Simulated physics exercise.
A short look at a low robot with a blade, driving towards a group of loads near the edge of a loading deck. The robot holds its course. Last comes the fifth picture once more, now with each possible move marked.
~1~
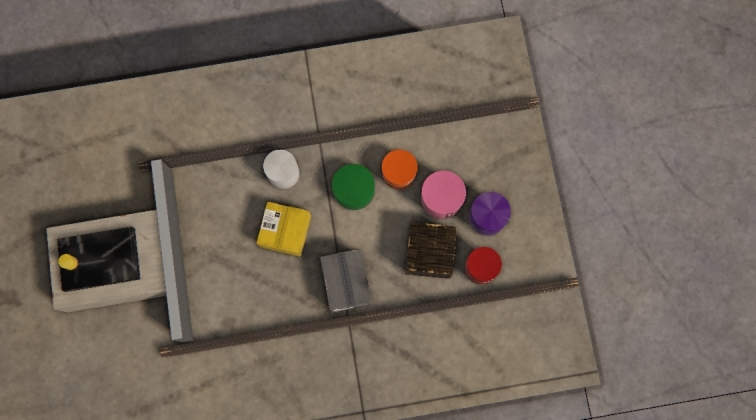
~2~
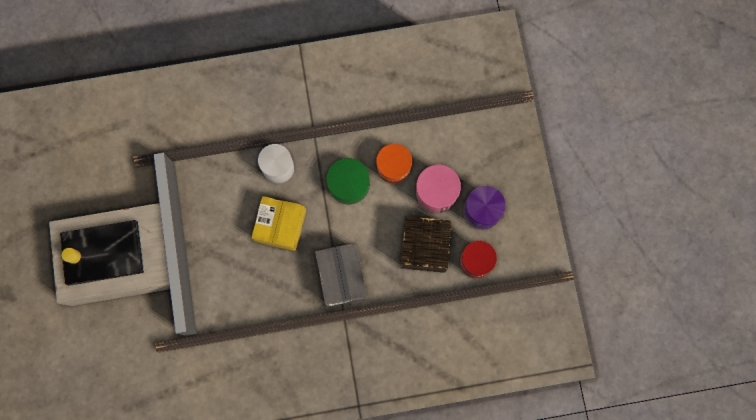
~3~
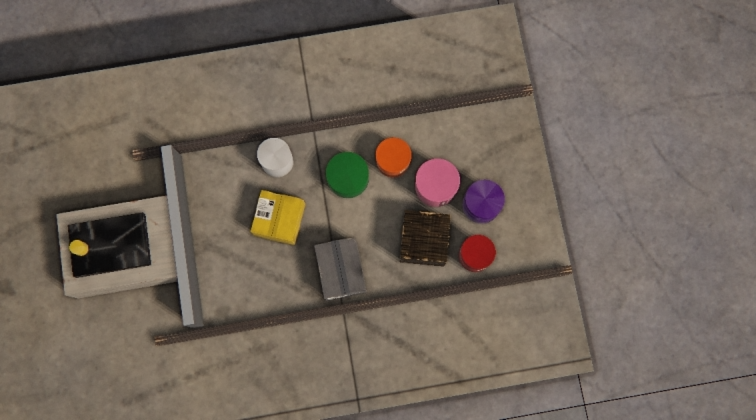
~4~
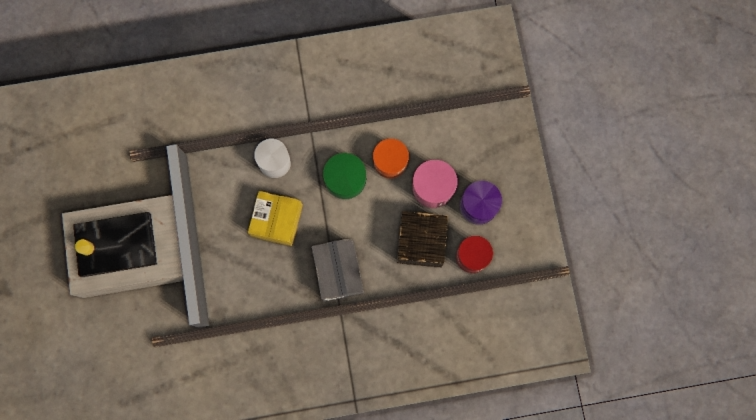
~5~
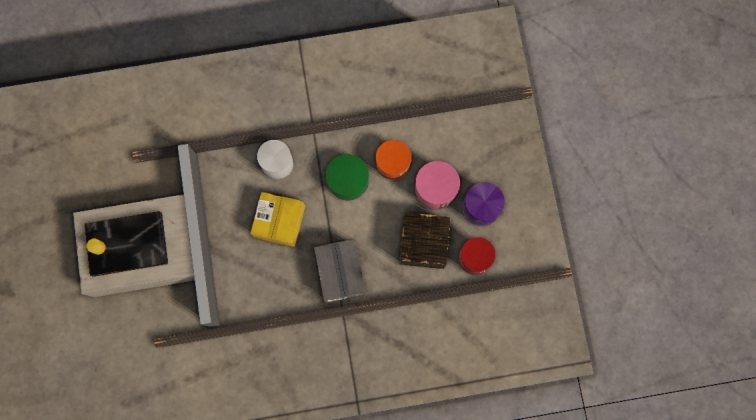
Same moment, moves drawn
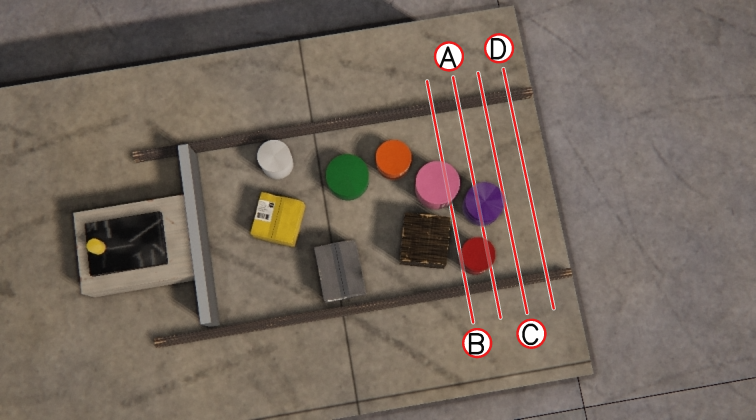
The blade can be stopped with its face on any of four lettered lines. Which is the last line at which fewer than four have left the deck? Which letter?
Stop at A.
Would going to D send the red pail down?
By then, yes.
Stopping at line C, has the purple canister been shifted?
Yes.
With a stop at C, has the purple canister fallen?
By then, yes.
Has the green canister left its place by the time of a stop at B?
Yes.
On the marked copy, A at (476, 194); B at (450, 198); C at (502, 190); D at (528, 185).
With A. Early on, robot (235, 225); white canister (311, 154); orange pail (397, 159).
Further on, robot (337, 208); purple canister (508, 199); red pail (507, 259).
At the end, robot (416, 195); purple canister over the edge; orange pail over the edge; two fallen.
As for the rest, B is within the limit but short; C drops five; D drops six.
